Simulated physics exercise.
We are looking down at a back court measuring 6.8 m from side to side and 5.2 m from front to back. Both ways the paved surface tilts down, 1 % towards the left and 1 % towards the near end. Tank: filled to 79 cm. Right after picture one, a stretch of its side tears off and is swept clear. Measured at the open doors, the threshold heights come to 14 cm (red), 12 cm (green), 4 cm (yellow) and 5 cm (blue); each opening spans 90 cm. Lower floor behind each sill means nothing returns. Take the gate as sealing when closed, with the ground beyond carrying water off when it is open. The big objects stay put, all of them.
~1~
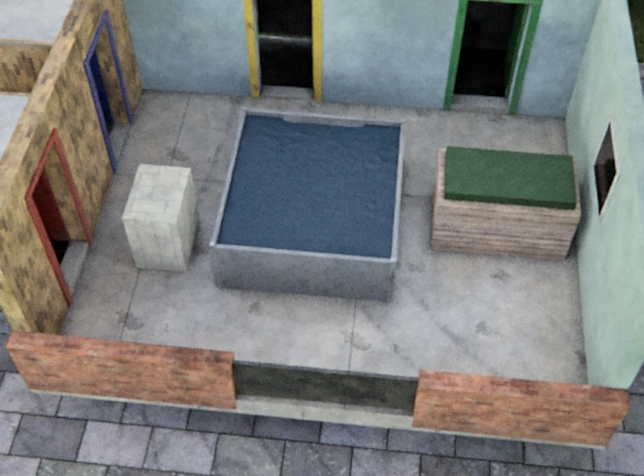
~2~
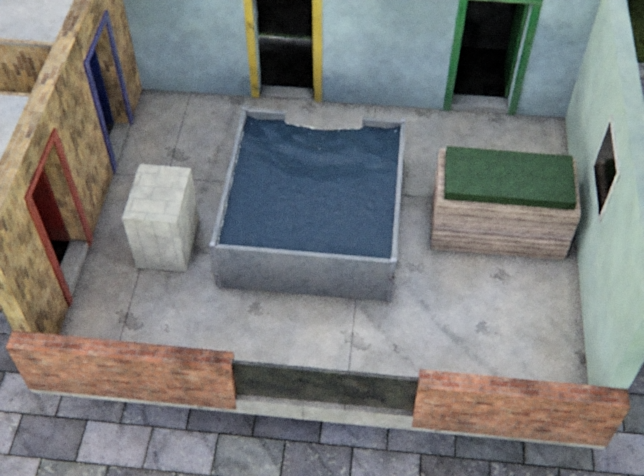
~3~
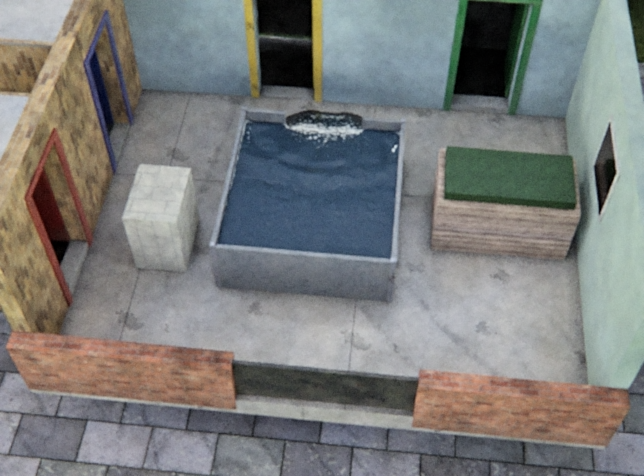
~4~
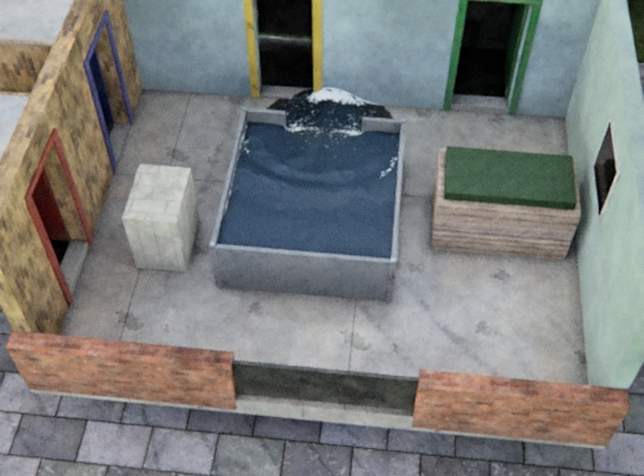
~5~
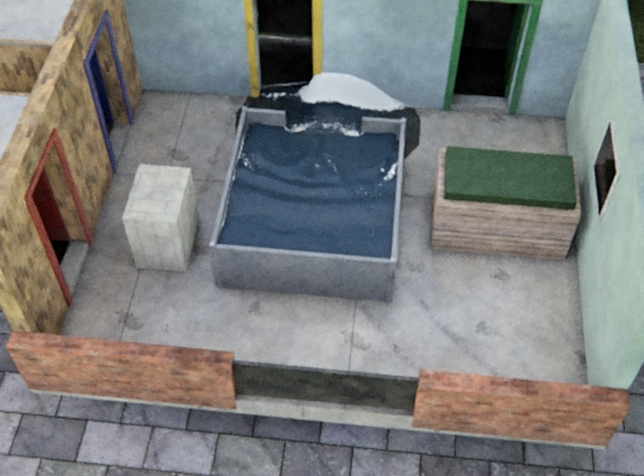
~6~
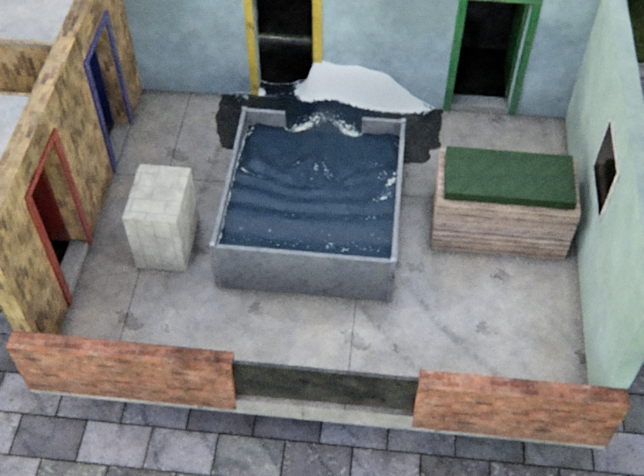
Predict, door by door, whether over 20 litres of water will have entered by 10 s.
The red door remains within the limit. The green door breaks the limit. The yellow door breaks the limit. The blue door breaks the limit.
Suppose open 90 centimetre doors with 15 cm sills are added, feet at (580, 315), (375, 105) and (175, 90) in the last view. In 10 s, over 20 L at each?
In sequence the answers are less than that, more than that and less than that.
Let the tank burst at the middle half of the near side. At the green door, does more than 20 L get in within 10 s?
Then: Green short of it.
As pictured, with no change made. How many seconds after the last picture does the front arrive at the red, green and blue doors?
Arrival: Red 2.2 s, green 0.2 s, blue 1.2 s.
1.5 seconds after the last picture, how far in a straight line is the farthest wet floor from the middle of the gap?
Roughly 3.8 m.
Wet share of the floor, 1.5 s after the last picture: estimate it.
Roughly 35 % of the floor is wet.
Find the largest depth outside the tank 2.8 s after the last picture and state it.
Max around 34 cm.
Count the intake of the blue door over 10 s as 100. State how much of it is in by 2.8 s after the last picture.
Some 25 in a hundred.
Then, 0.7 s after the last picture water covers 20 % of the floor and is deepest (56 cm) near (329, 106); red door not reached, green door 10 cm at the sill, 0 L in, yellow door 31 cm at the sill, 185 L in, blue door not reached.
Then, 1.5 s after the last picture water covers 35 % of the floor and is deepest (51 cm) near (341, 106); red door not reached, green door 10 cm at the sill, 0 L in, yellow door 28 cm at the sill, 383 L in, blue door 11 cm at the sill, 1 L in.
Then, 2.8 s after the last picture water covers 50 % of the floor and is deepest (34 cm) near (329, 106); red door 3 cm at the sill, 0 L in, green door 7 cm at the sill, 0 L in, yellow door 21 cm at the sill, 591 L in, blue door 13 cm at the sill, 44 L in.
Then, 5.3 s after the last picture water covers 80 % of the floor and is deepest (24 cm) near (551, 199); red door 5 cm at the sill, 0 L in, green door 17 cm at the sill, 31 L in, yellow door 15 cm at the sill, 830 L in, blue door 10 cm at the sill, 104 L in.
Then, 9.3 s after the last picture water covers 100 % of the floor and is deepest (16 cm) near (50, 365); red door 5 cm at the sill, 0 L in, green door 11 cm at the sill, 57 L in, yellow door 11 cm at the sill, 1016 L in, blue door 11 cm at the sill, 166 L in.
